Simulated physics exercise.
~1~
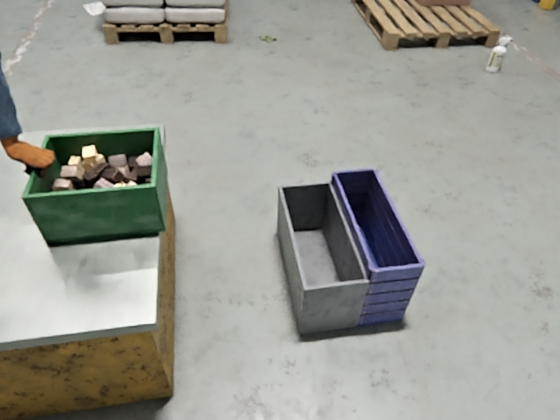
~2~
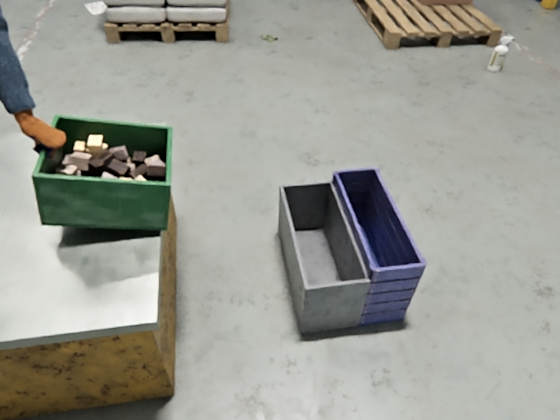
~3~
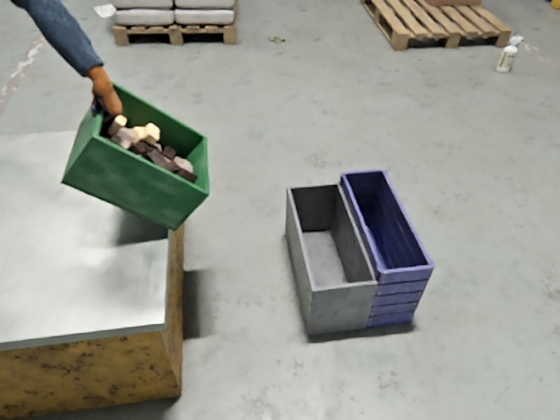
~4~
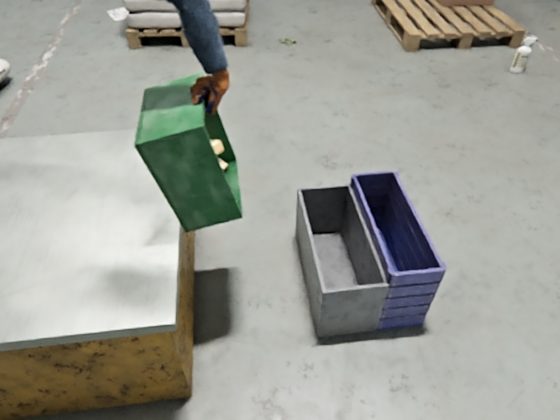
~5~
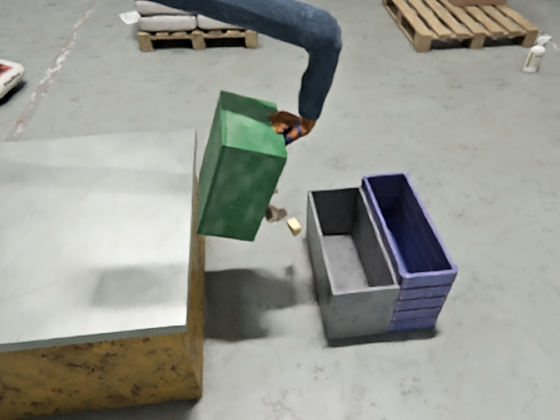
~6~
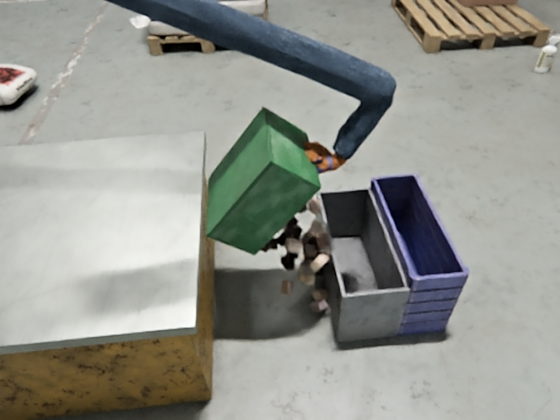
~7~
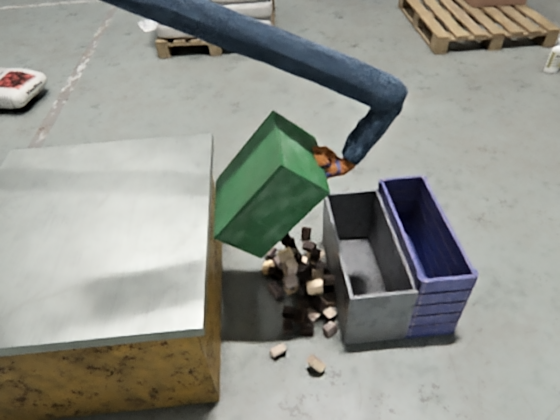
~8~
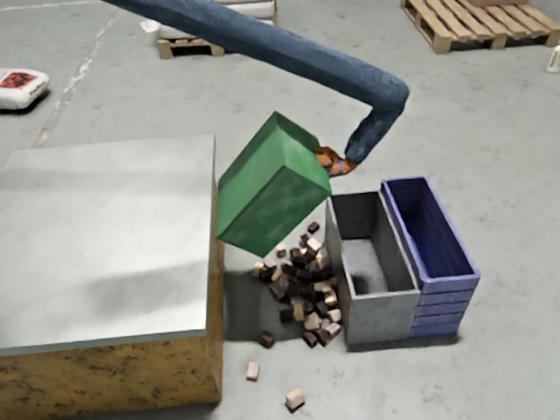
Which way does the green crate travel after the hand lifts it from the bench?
The green crate moves to the right, off the bench and towards the grey trough.
